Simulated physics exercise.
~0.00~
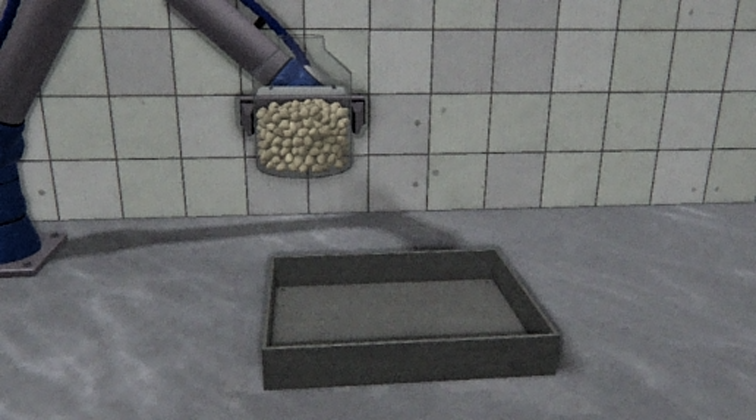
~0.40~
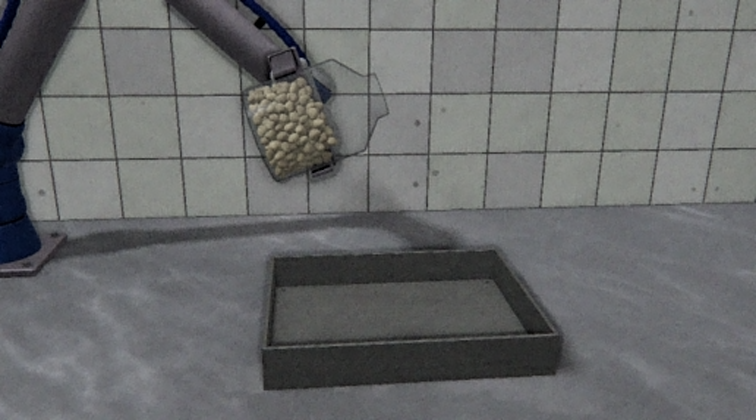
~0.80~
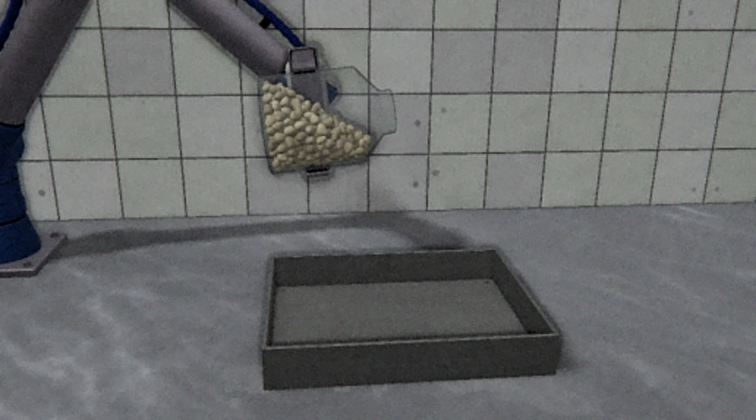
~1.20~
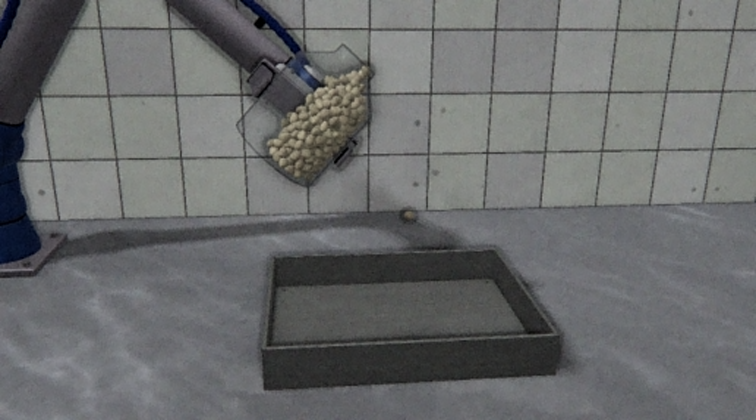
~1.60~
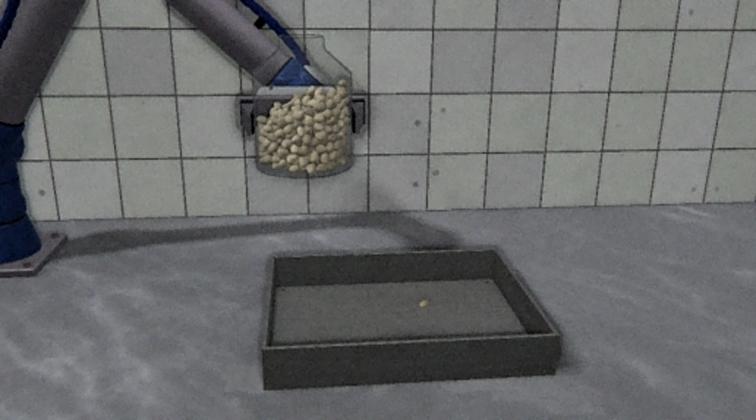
A clear jar full of pale dried beans was tipped onto its side by a robot arm above a gray tray, and the beans slid toward its neck. As it was turned upright again, a single bean fell out and ended up in the tray.
